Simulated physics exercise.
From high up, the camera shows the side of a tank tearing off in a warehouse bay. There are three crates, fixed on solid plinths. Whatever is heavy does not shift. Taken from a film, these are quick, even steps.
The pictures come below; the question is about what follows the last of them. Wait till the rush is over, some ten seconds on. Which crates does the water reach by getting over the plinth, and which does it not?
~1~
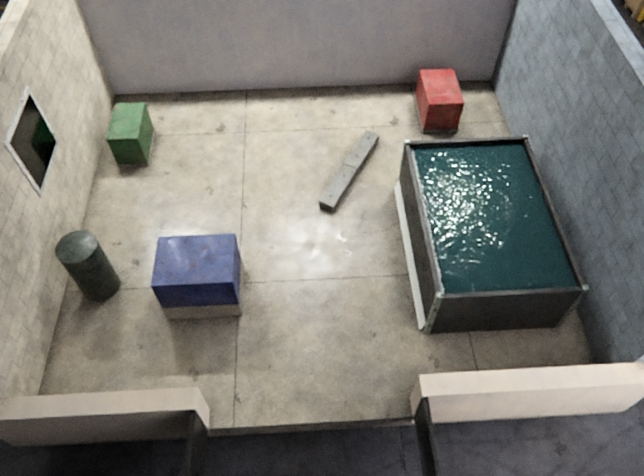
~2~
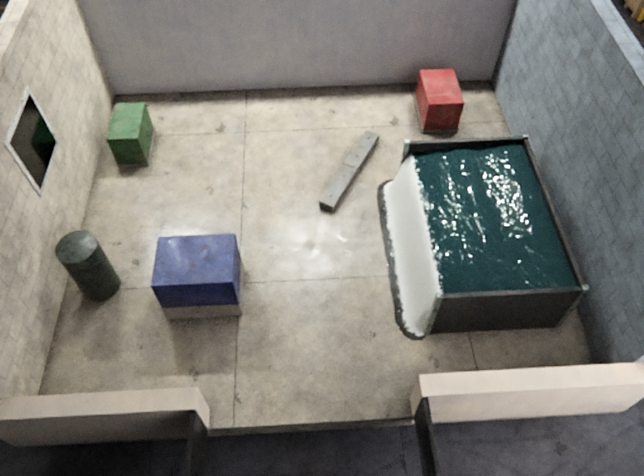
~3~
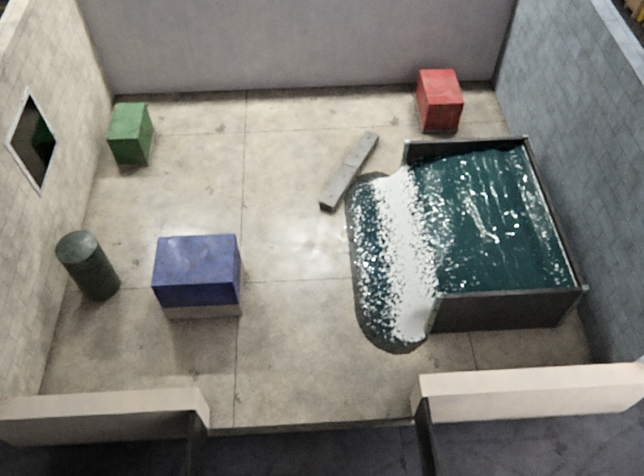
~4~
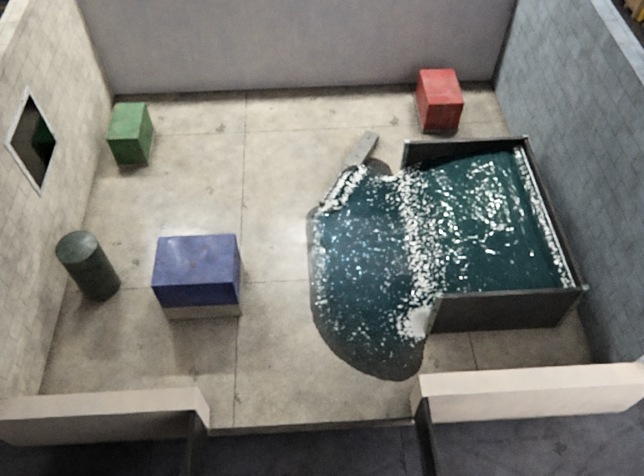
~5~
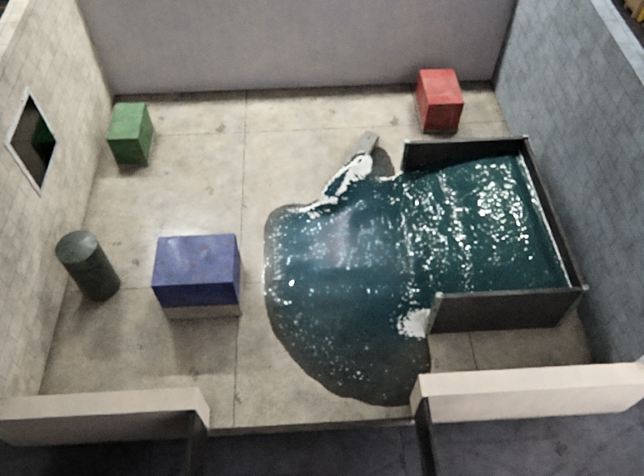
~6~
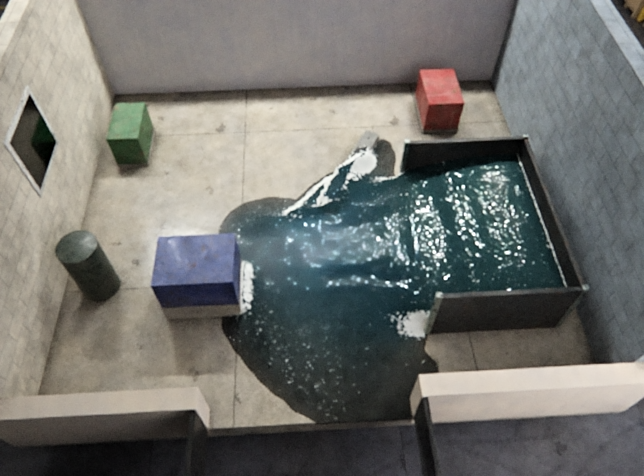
As I see it, the green crate is caught; the red crate is caught; the blue crate is caught.
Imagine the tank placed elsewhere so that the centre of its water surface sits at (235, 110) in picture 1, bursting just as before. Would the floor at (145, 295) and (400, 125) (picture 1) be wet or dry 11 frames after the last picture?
Submerged, then untouched.
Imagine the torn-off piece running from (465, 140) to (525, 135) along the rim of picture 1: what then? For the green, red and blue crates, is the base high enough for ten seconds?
As I see it, the green crate is overtopped, the red crate is overtopped and the blue crate avoids the flood.
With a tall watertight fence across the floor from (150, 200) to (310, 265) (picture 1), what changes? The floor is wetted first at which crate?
That would be the one in blue.
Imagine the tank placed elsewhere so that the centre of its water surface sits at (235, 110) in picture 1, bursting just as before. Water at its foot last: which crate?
The one in red.
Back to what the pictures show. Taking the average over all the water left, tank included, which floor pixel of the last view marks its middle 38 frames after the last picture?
I'd mark it close to (262, 202).
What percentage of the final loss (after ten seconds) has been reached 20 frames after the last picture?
Close to 40 %.
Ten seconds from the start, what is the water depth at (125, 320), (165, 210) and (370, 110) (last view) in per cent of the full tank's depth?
Some 8, 8 and 12 in a hundred.
A moment on, water covers 55 % of the floor; the green crate not reached, the red crate water round its plinth, the blue crate water round its plinth.
Next, water covers 75 % of the floor; the green crate water round its plinth, the red crate water round its plinth, the blue crate water round its plinth.
Then, water covers 75 % of the floor; the green crate water round its plinth, the red crate water round its plinth, the blue crate water round its plinth.
Later, water covers 90 % of the floor; the green crate water round its plinth, the red crate water round its plinth, the blue crate water round its plinth.
In the end, water covers 100 % of the floor; the green crate was topped, the red crate was topped, the blue crate was topped.
